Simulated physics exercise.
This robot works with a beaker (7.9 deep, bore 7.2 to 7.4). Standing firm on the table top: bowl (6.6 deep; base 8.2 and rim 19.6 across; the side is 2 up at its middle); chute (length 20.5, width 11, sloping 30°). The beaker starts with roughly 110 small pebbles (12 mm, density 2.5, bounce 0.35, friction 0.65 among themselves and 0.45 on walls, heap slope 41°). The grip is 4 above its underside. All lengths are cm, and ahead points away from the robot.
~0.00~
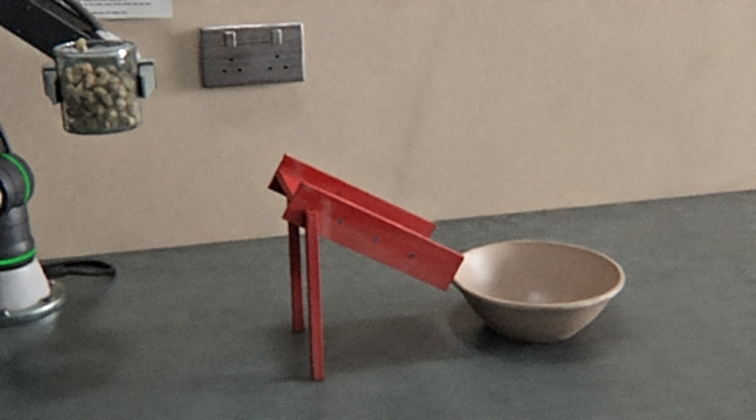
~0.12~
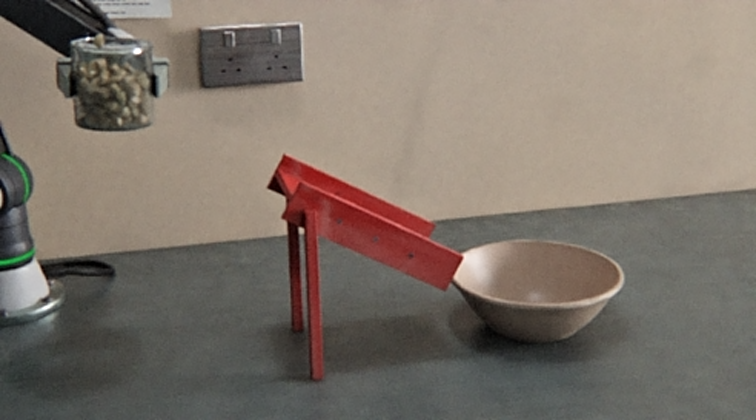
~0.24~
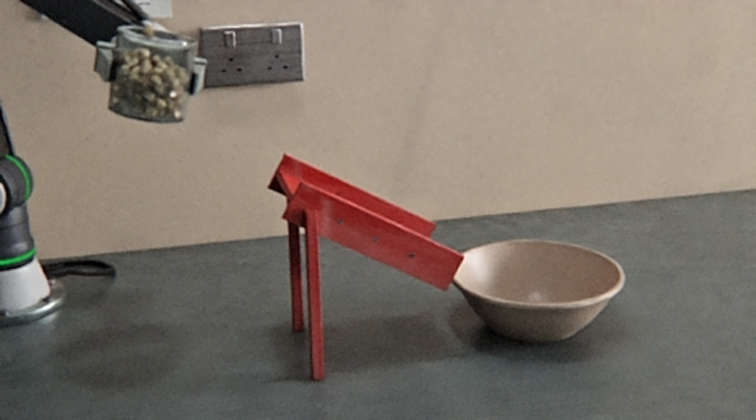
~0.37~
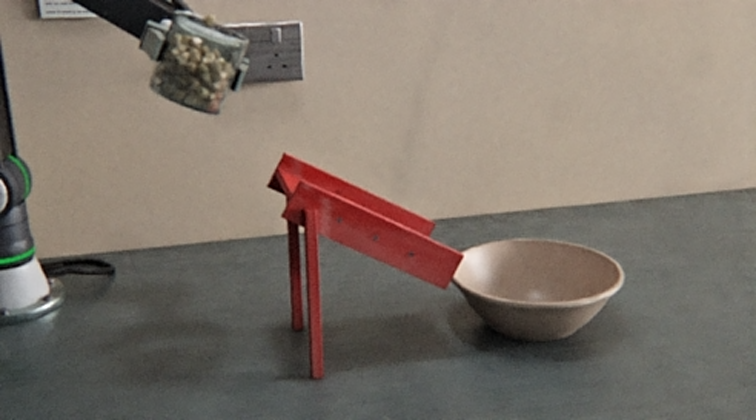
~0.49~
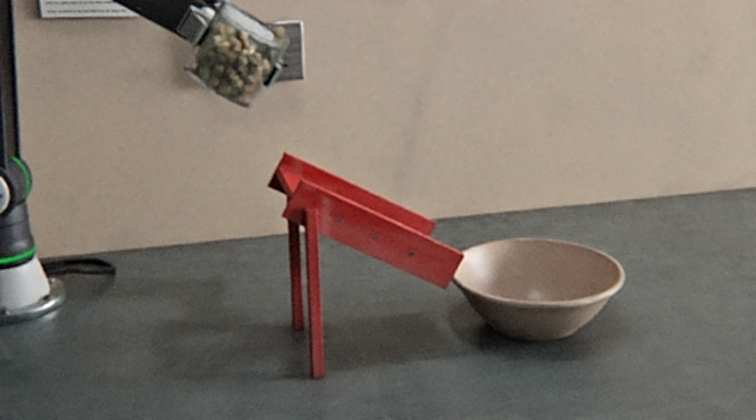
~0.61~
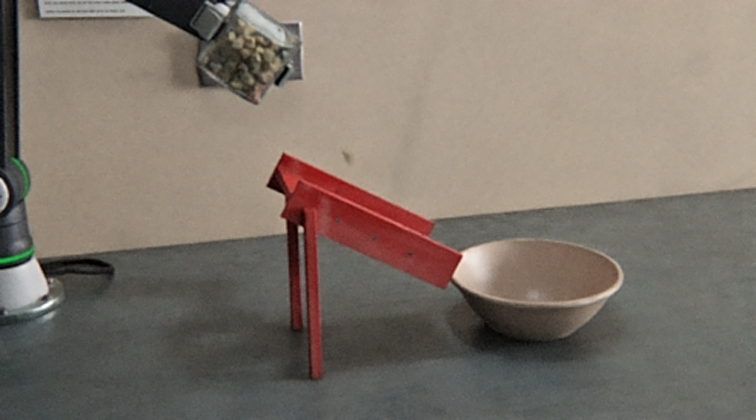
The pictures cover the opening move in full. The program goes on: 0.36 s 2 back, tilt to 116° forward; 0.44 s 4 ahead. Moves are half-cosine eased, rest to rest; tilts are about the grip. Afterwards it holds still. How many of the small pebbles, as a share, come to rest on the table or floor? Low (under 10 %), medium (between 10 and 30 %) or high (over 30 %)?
Answer: Low; under 10 % of the small pebbles finish on the table or floor.
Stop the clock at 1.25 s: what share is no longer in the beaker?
Near 45 per cent so far.
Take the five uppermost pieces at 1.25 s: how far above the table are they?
Roughly 34 cm.
After 0.93 s, tilted 114° forward, highest piece 38 above the table; 111 in the beaker, 1 in the bowl, 2 on the chute or in flight.
After 1.25 s, tilted 116° forward, highest piece 35 above the table; 63 in the beaker, 4 in the bowl, 1 on the table or floor, 46 on the chute or in flight.
After 1.61 s, tilted 116° forward, highest piece 32 above the table; 57 in the bowl, 15 in the beaker, 5 on the table or floor, 37 on the chute or in flight.
After 2.66 s, tilted 116° forward, highest piece 3 above the table; 109 in the bowl, 5 on the table or floor.
At rest, 109 in the bowl, 5 on the table or floor. That is 4 % on the table or floor.
